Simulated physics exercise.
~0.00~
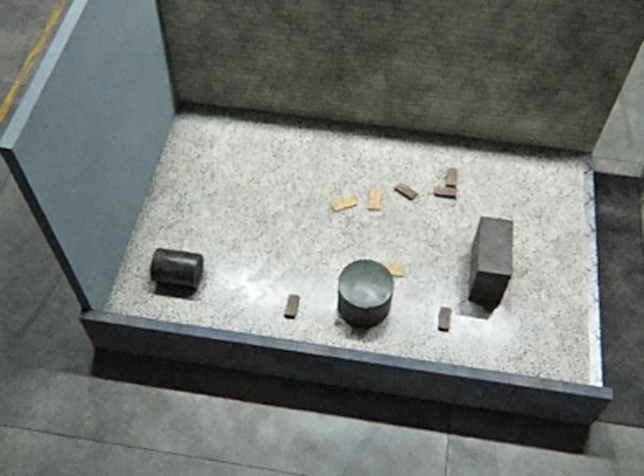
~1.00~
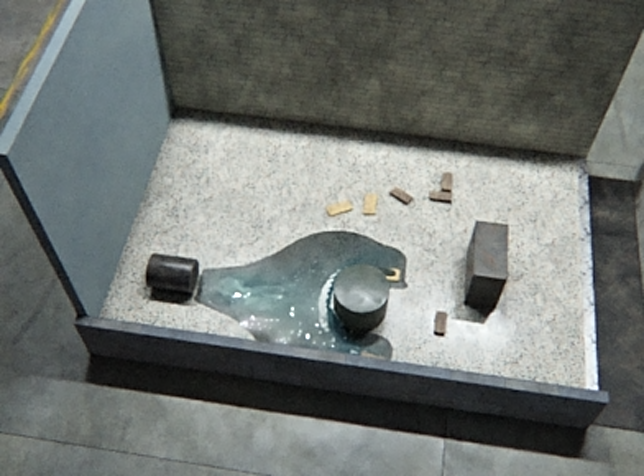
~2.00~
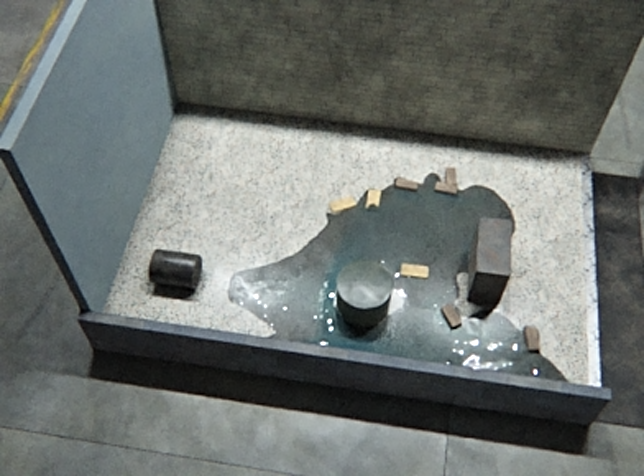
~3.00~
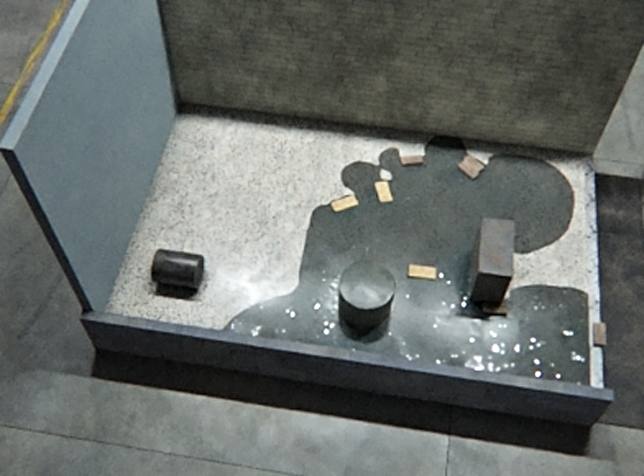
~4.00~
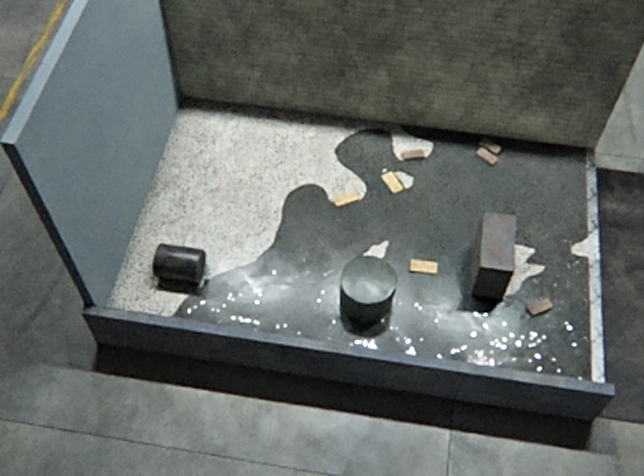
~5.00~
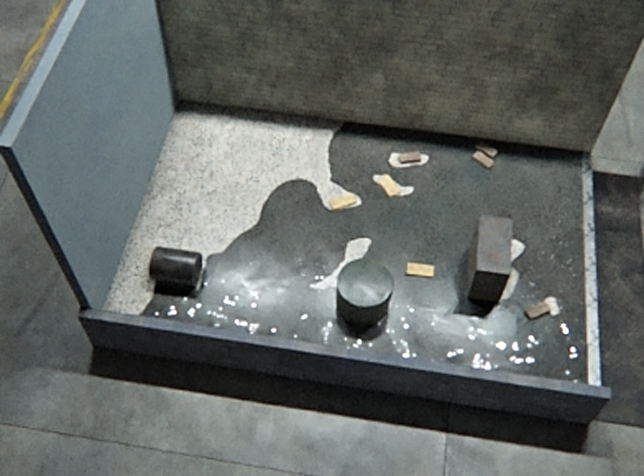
Dark water spreading from a drum on its side across a speckled floor, shifting small blocks right before they settle, scattered.
